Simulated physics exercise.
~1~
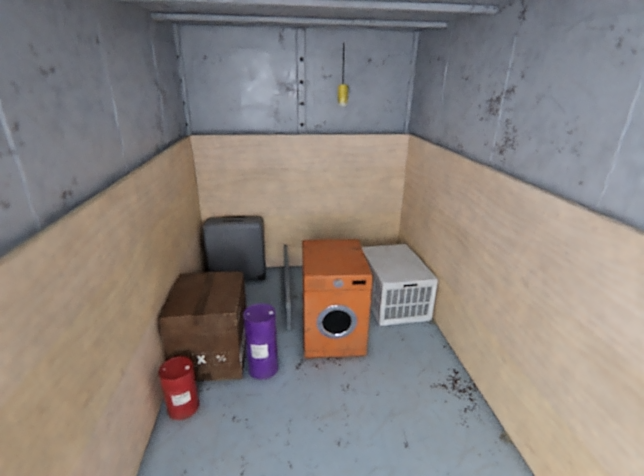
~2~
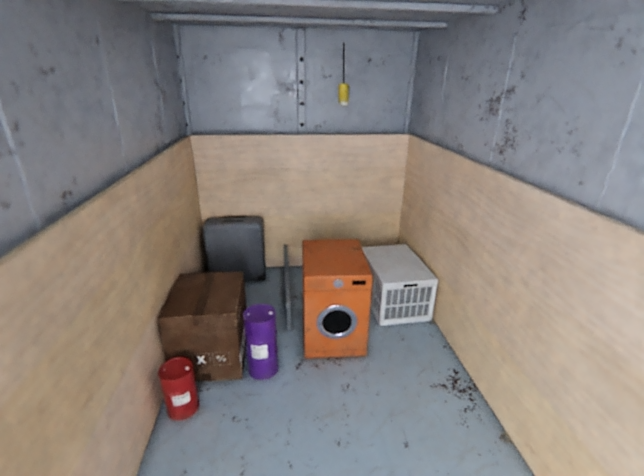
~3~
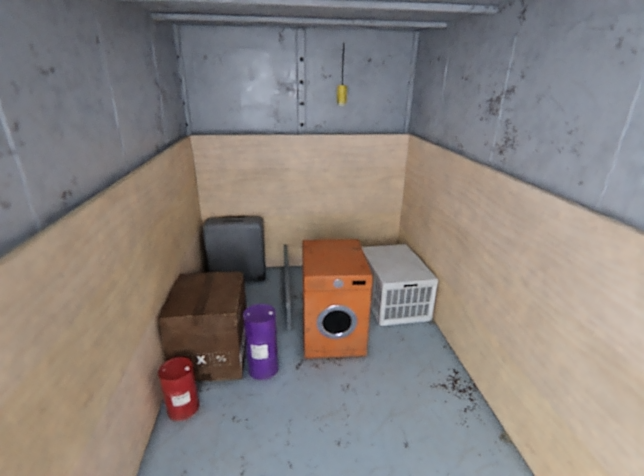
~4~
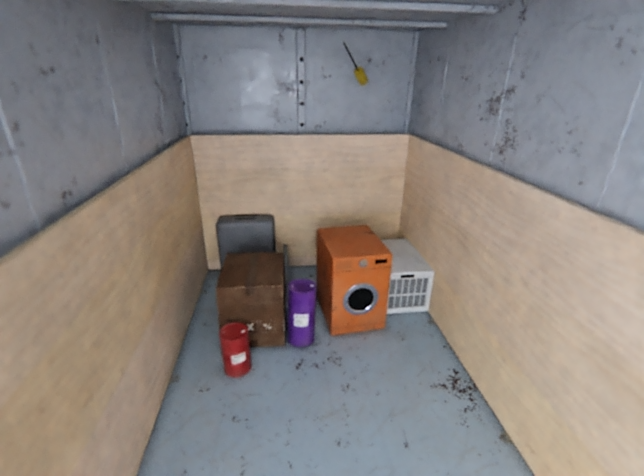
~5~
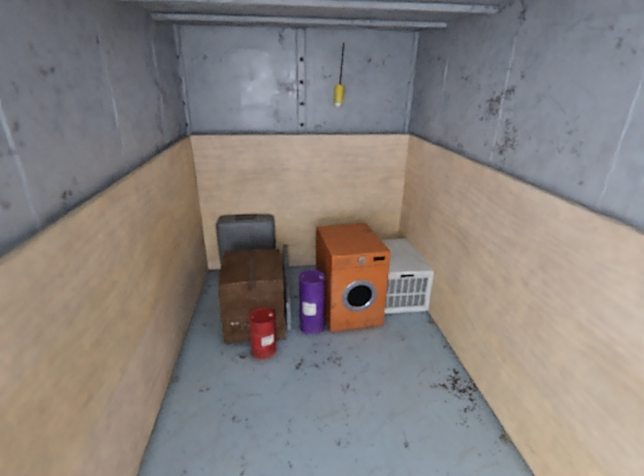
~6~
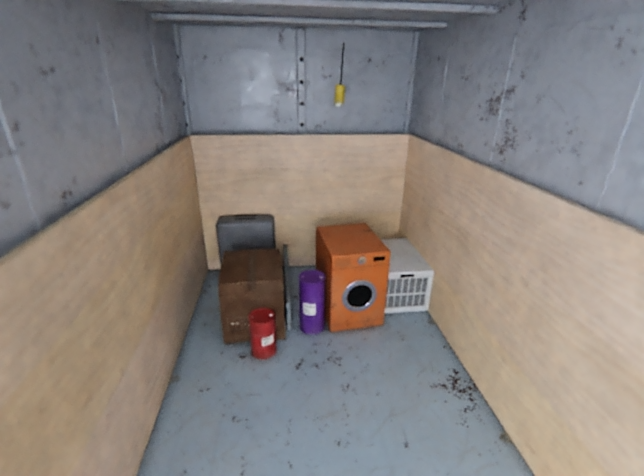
In this clip, a washing machine, brown box, grey case, white crate and purple and red canisters stand still in a van's load bay, then most shift rightward and toward the bulkhead as a hanging yellow object swings; the canisters slide slightly farther, and everything rests upright.
